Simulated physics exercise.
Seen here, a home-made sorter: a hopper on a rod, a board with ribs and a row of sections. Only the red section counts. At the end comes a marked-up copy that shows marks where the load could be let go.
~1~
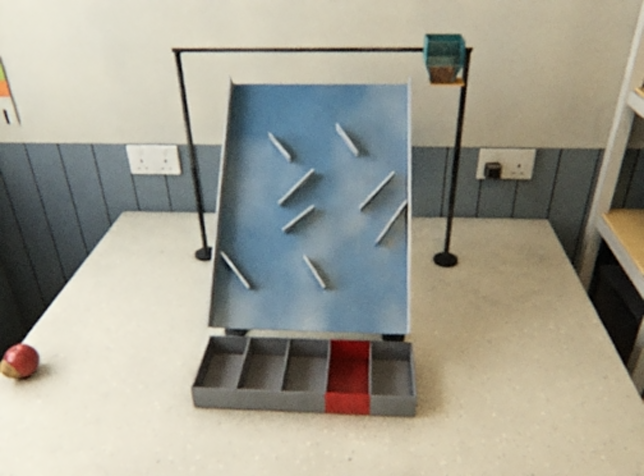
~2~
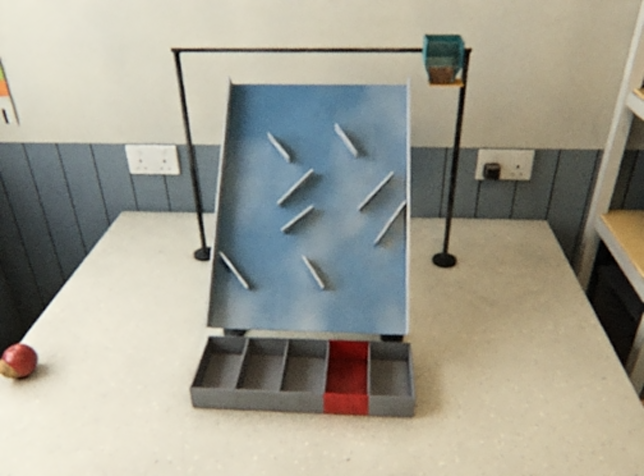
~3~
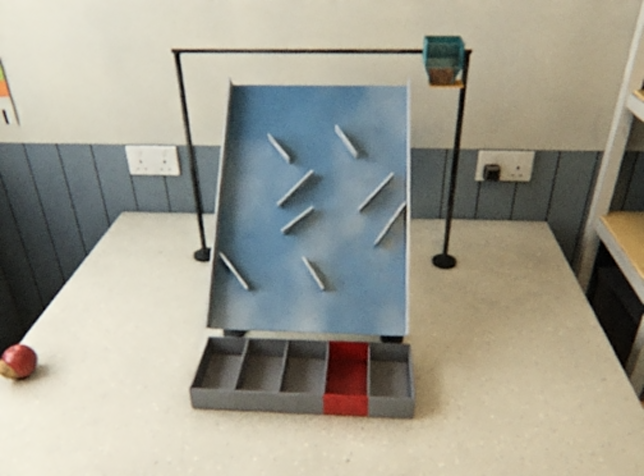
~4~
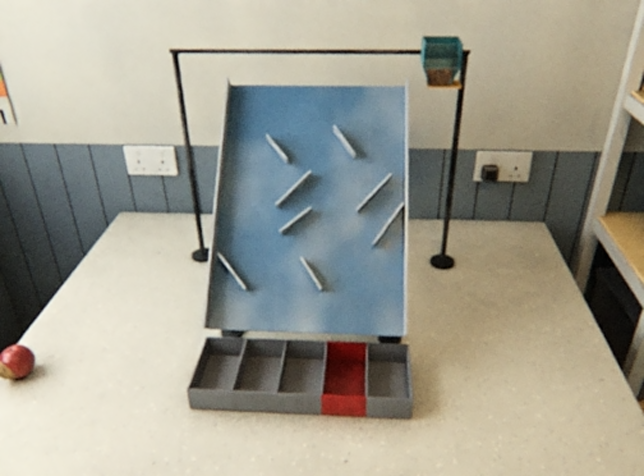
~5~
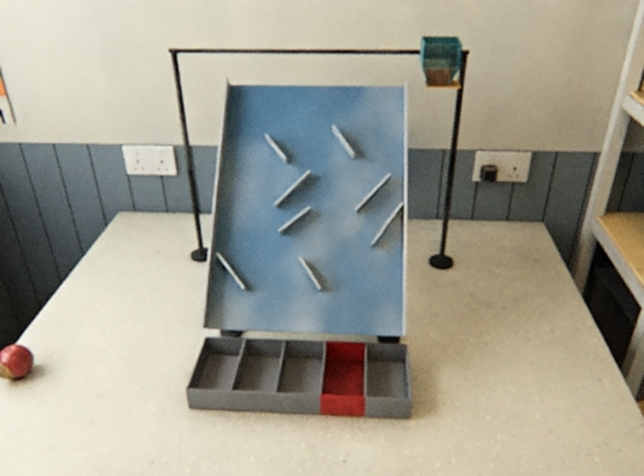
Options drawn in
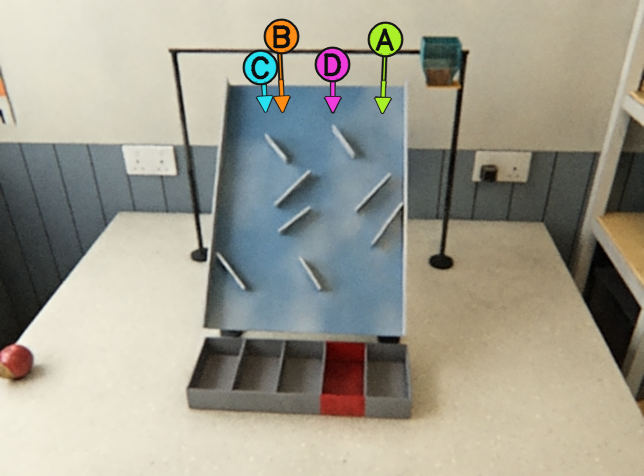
Nothing moves except a slight drift of the view around a ribbed board and hopper.
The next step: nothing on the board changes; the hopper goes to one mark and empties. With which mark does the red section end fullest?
A is best.
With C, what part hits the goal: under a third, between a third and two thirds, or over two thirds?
It is under a third.
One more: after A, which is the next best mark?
Mark D.
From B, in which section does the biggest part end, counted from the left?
The second.
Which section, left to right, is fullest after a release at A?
It is the fourth one.
On the marked copy, mark A meets the board at (382, 107); mark B meets the board at (282, 106); mark C meets the board at (265, 106); mark D meets the board at (332, 106).
If A is chosen, most in the red section, about a quarter in other sections, a stray few outside the box.
If B is chosen, a small part in the red section, most in other sections.
If C is chosen, a stray few in the red section, nearly all in other sections, a stray few outside the box.
If D is chosen, about half in the red section, about a third in other sections, a small part outside the box.
